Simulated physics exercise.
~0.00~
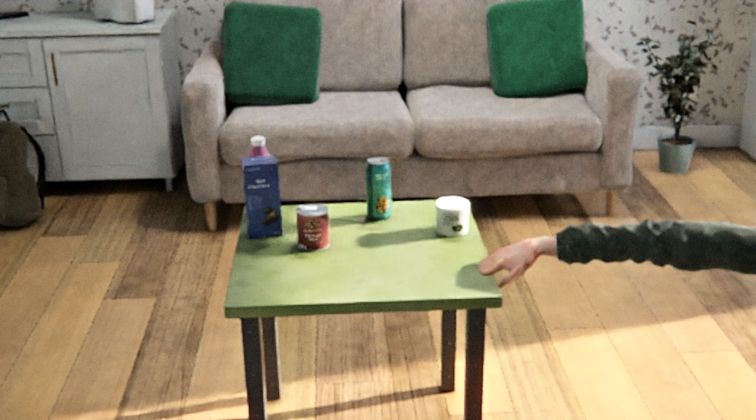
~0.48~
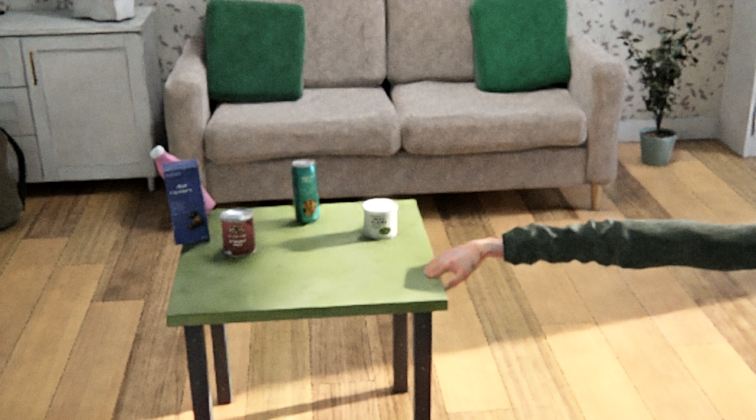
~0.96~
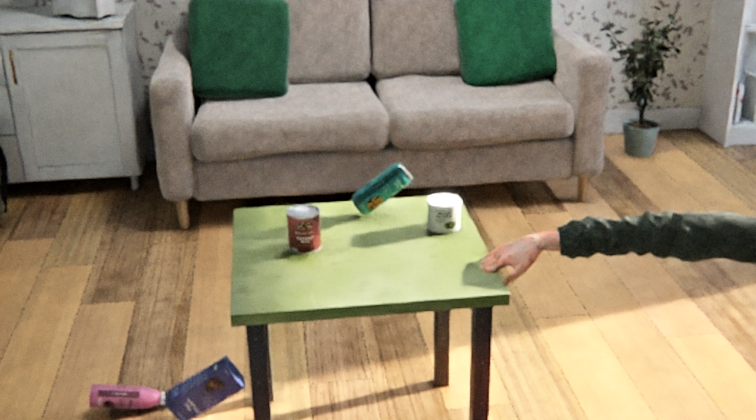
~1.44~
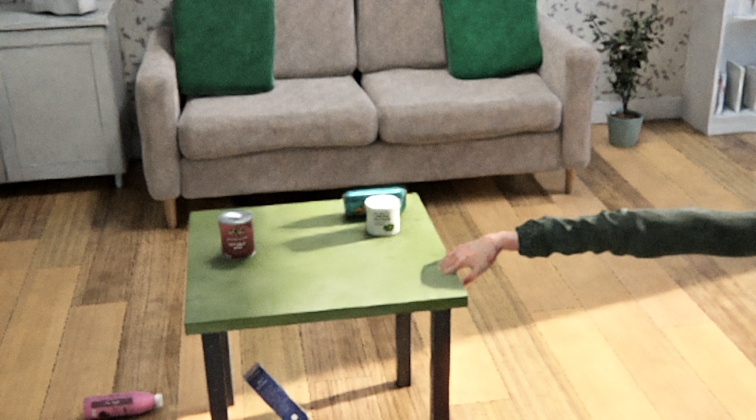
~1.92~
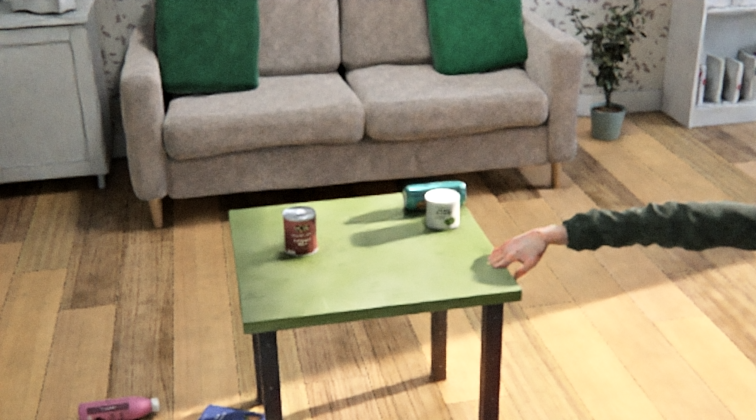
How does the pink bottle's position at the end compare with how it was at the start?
At the start the pink bottle stands upright on the table behind the blue packet, and at the end it lies on its side on the floor.
Blue packet and pink bottle toppling to the floor as a hand jolts a green table, turquoise can tipping, two tins standing.
